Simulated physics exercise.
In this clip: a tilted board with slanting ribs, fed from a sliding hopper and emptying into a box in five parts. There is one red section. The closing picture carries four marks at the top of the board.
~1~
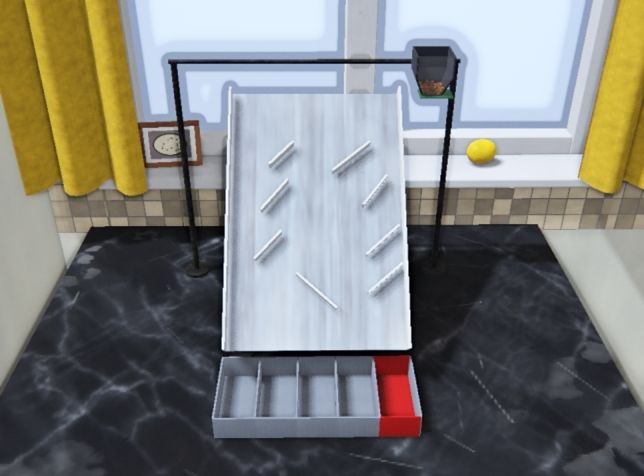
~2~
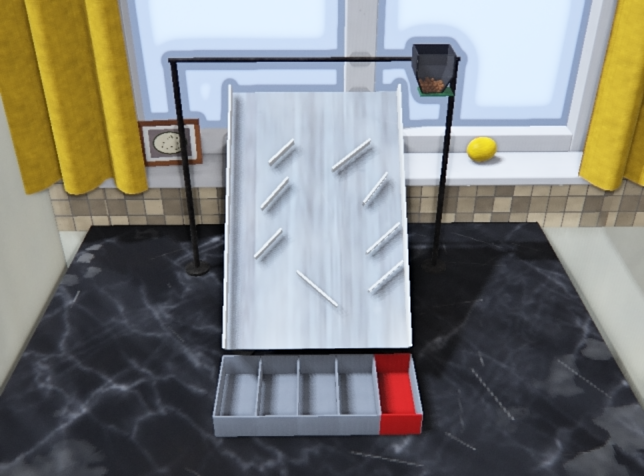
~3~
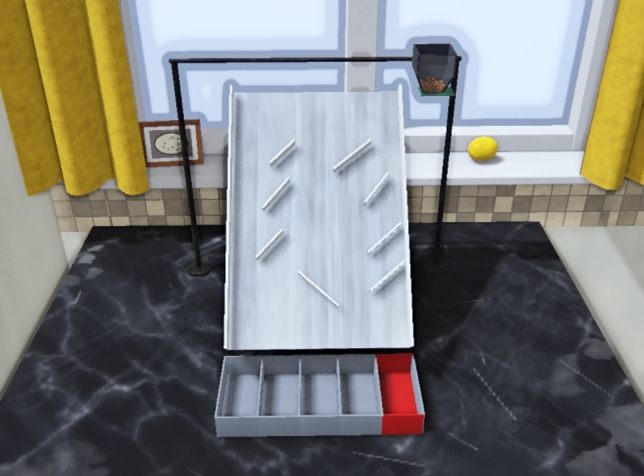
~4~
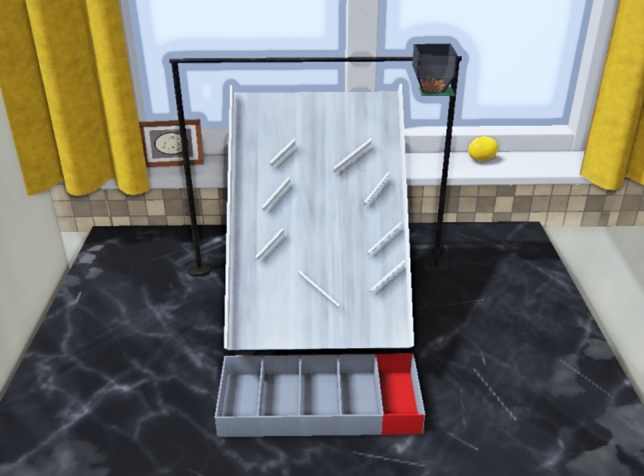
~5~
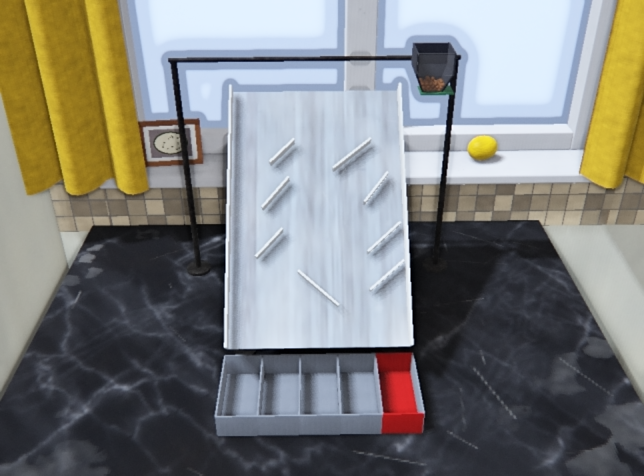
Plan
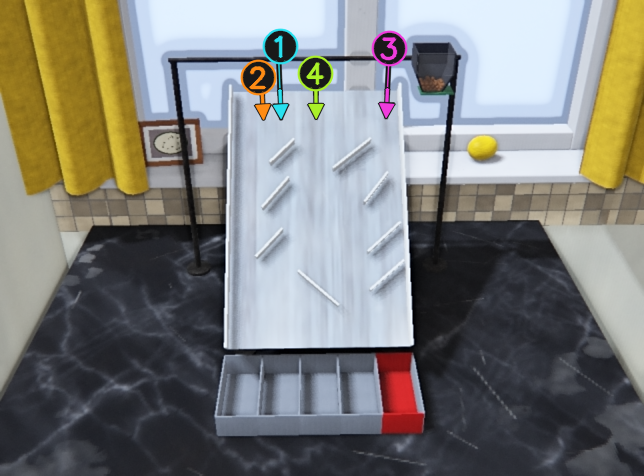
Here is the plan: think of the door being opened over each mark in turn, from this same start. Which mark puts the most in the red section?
Take 4.
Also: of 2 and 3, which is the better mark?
It is 3.
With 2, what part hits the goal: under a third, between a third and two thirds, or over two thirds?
It is under a third.
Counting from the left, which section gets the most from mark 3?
The fourth from the left.
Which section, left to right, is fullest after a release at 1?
The first from the left.
On the marked copy, mark 1 meets the board at (280, 113); mark 2 meets the board at (263, 114); mark 3 meets the board at (386, 112); mark 4 meets the board at (316, 113).
Choosing 1, not one piece in the red section, almost all in other sections, about a tenth outside the box.
Choosing 2, not one piece in the red section, almost all in other sections, just a few outside the box.
Choosing 3, about a tenth in the red section, the larger part in other sections, about a tenth held on the board.
Choosing 4, roughly half in the red section, roughly a third in other sections, about a tenth outside the box.
